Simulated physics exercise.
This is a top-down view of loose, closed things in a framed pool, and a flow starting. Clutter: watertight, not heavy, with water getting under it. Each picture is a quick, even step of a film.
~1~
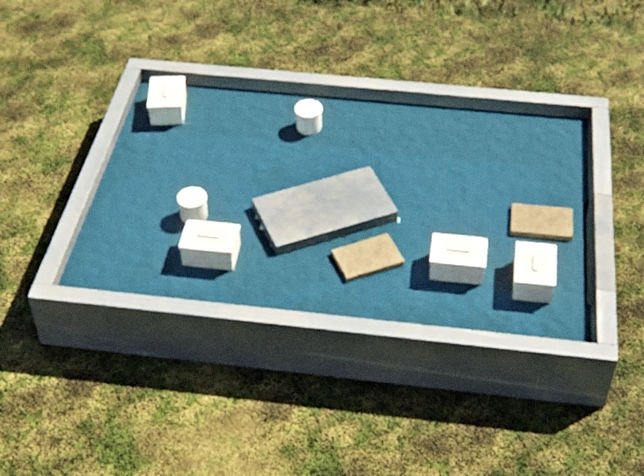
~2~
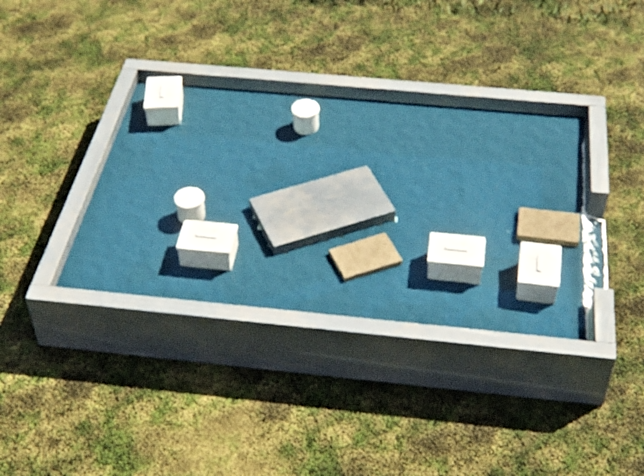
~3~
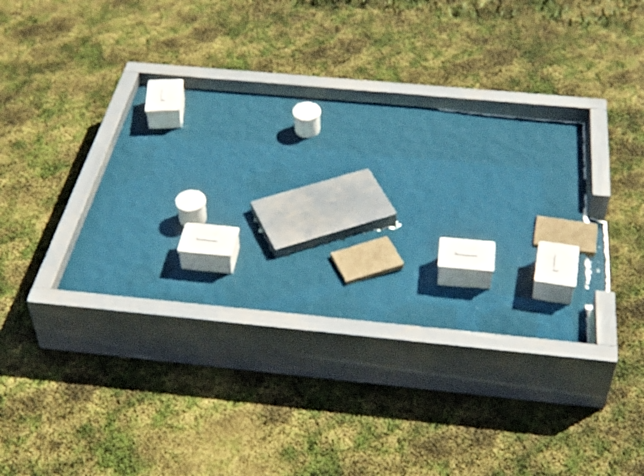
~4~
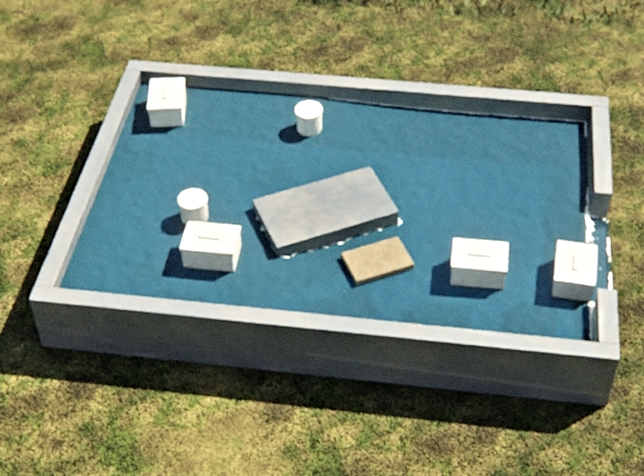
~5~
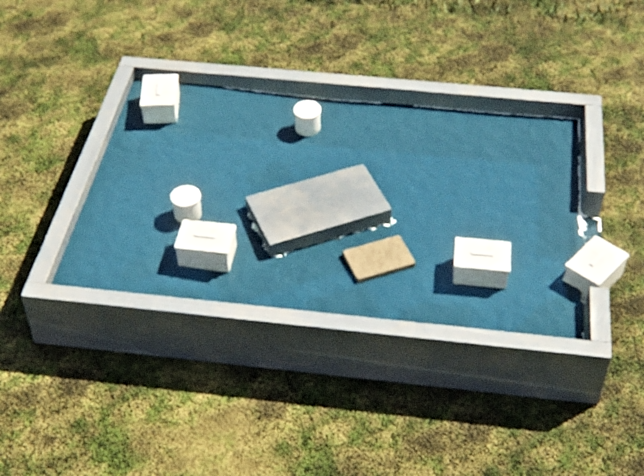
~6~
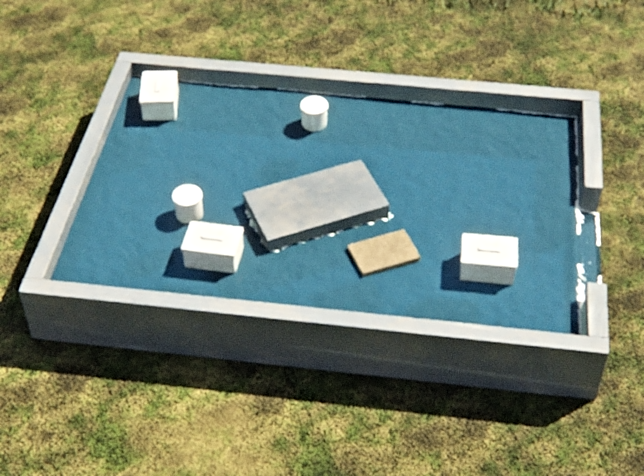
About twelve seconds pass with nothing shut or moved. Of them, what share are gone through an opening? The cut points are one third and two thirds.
My forecast is one third to two thirds.
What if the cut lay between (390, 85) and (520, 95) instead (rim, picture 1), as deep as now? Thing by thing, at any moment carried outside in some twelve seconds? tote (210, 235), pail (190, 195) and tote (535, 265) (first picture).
Item one doesn't escape, item two doesn't escape, item three doesn't escape.
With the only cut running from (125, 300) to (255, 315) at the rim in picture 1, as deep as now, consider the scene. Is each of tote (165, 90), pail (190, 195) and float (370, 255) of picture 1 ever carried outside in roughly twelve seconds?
First never leaves, second escapes, third escapes.
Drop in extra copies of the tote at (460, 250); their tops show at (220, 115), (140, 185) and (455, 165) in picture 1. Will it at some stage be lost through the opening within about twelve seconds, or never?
In order, the first is never leaving, the second never leaving, the third escaping.
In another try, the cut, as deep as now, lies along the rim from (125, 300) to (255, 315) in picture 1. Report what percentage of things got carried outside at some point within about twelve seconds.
I'd say some 40 in a hundred.
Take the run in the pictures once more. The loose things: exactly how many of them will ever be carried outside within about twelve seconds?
3 of them.
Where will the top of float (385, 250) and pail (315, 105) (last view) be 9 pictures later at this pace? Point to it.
At about (438, 251) and (360, 113).
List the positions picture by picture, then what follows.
The first frame shows a tote at (459, 250) floats; a float at (368, 255), afloat; 0 of 8 have shifted.
The second frame shows a tote at (457, 249) floats; a float at (365, 255) floats; 1 of 8 have shifted.
The third frame shows a tote at (467, 254), afloat, close to its start; a float at (367, 258), afloat; 3 of 8 have shifted.
The fourth frame shows a tote at (480, 255), afloat, close to its start; a float at (377, 258) floats, close to its start; 4 of 8 have shifted.
The fifth frame shows a tote at (483, 254), afloat, close to its start; a float at (379, 257) floats, close to its start; 4 of 8 have shifted.
The sixth frame shows a tote at (490, 250) floats, close to its start; a float at (384, 251) floats, close to its start; 6 of 8 have shifted.
A moment on, 2 of 8 are out; 6 afloat.
Next, 3 of 8 are out; 5 afloat.
Later, 3 of 8 are out; 5 afloat.
In the end, 3 of 8 are out; 5 afloat.
